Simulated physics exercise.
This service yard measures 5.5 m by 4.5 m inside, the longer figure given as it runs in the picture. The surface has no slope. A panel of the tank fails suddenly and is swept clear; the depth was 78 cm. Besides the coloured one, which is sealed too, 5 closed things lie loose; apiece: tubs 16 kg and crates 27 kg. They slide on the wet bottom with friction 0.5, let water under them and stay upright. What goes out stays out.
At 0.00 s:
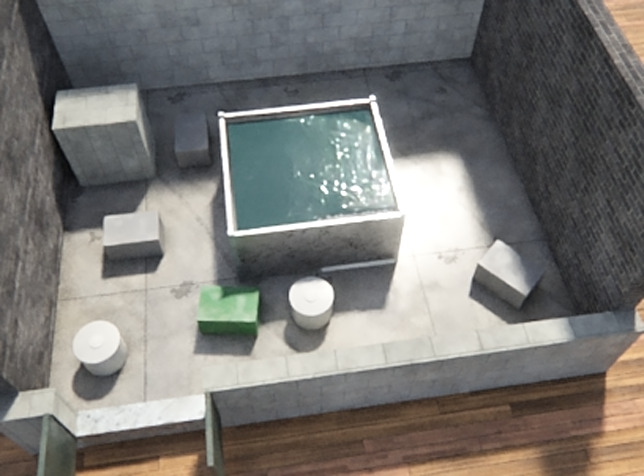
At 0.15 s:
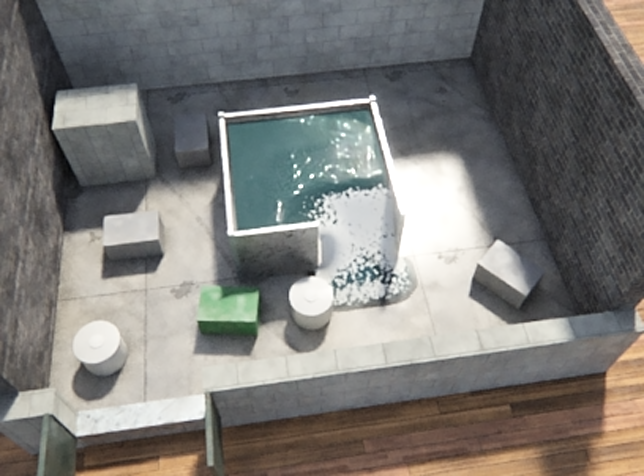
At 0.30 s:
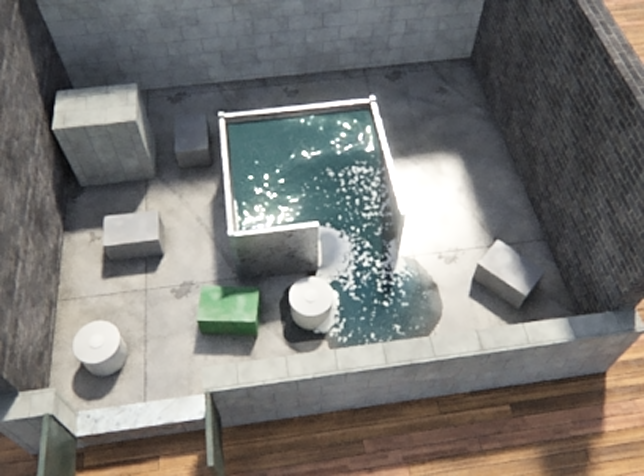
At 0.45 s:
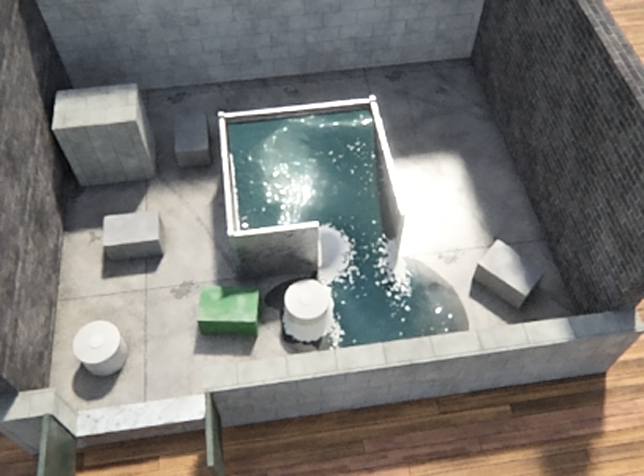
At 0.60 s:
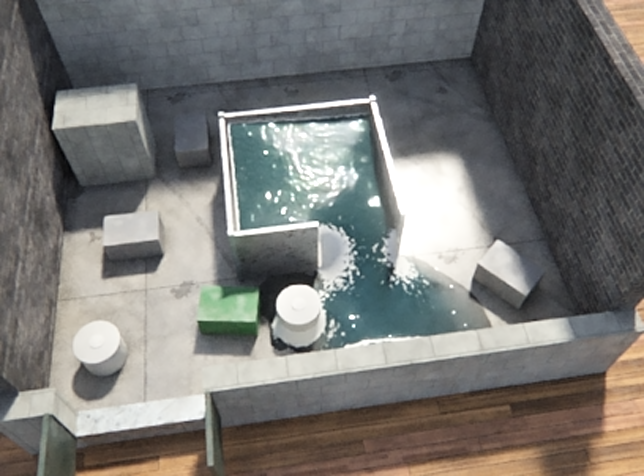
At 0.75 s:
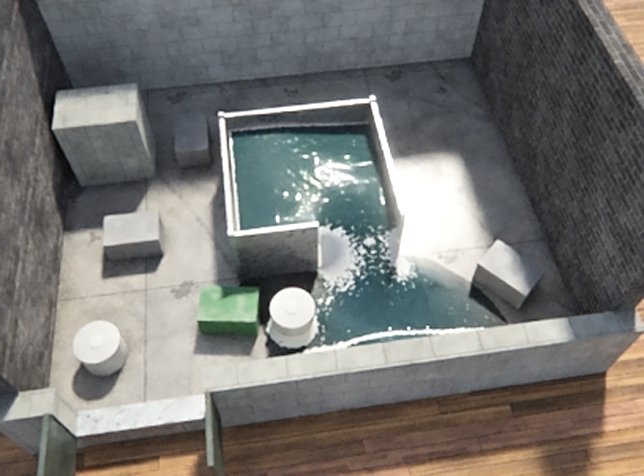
A square, white-rimmed tank of green water stands in a walled grey stone yard, seen from high above by a still camera. Around it on the floor sit a tall pale block at left, smaller grey boxes, two white tubs and a green crate near the front. The tank's front right panel gives way, foaming water pours out and spreads along the front wall, and the nearer tub slides left toward the unmoving crate.
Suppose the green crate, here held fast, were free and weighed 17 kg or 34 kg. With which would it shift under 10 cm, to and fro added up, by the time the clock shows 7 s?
For it, neither weight holds it.
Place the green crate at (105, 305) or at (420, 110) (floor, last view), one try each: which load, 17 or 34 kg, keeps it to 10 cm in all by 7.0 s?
In turn: Neither is enough; neither holds.
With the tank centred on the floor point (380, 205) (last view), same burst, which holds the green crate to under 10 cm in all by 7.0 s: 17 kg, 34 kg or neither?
In that case neither weight holds it.
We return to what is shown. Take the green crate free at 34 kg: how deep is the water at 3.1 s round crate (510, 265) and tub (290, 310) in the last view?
About 5 and 6 cm.
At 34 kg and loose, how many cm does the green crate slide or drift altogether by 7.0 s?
About 20 cm.
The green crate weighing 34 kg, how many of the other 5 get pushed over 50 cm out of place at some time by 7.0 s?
I count 2.
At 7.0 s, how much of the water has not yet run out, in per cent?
About 92 per cent.
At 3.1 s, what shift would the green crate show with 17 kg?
Roughly 80 cm.
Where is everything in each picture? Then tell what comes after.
The green crate at (228, 304) rests on the ground; water covers 2.6 m2; 0 of 6 have shifted, in the first frame.
The green crate at (228, 304), on the bottom; water covers 3.2 m2; 0 of 6 have shifted, in the second frame.
The green crate at (228, 304), on the bottom; 4.0 m2 under water; 0 of 6 have shifted, in the third frame.
The green crate at (228, 304), on the bottom; water covers 4.7 m2; 1 of 6 have shifted, in the fourth frame.
The green crate at (228, 304), on the bottom; 5.1 m2 under water; 1 of 6 have shifted, in the fifth frame.
The green crate at (228, 304), on the bottom; 5.5 m2 under water; 1 of 6 have shifted, in the sixth frame.
After 1.4 s the green crate would be 0 cm from its start with 17 kg and 0 cm from its start with 34 kg; 4 cm of water round it then.
After 3.1 s the green crate would be 77 cm from its start with 17 kg and 20 cm from its start with 34 kg; 8 cm of water round it then.
After 4.9 s the green crate would be 77 cm from its start with 17 kg and 20 cm from its start with 34 kg; 6 cm of water round it then.
After 7.0 s the green crate would be 61 cm from its start with 17 kg and 20 cm from its start with 34 kg; 6 cm of water round it then.
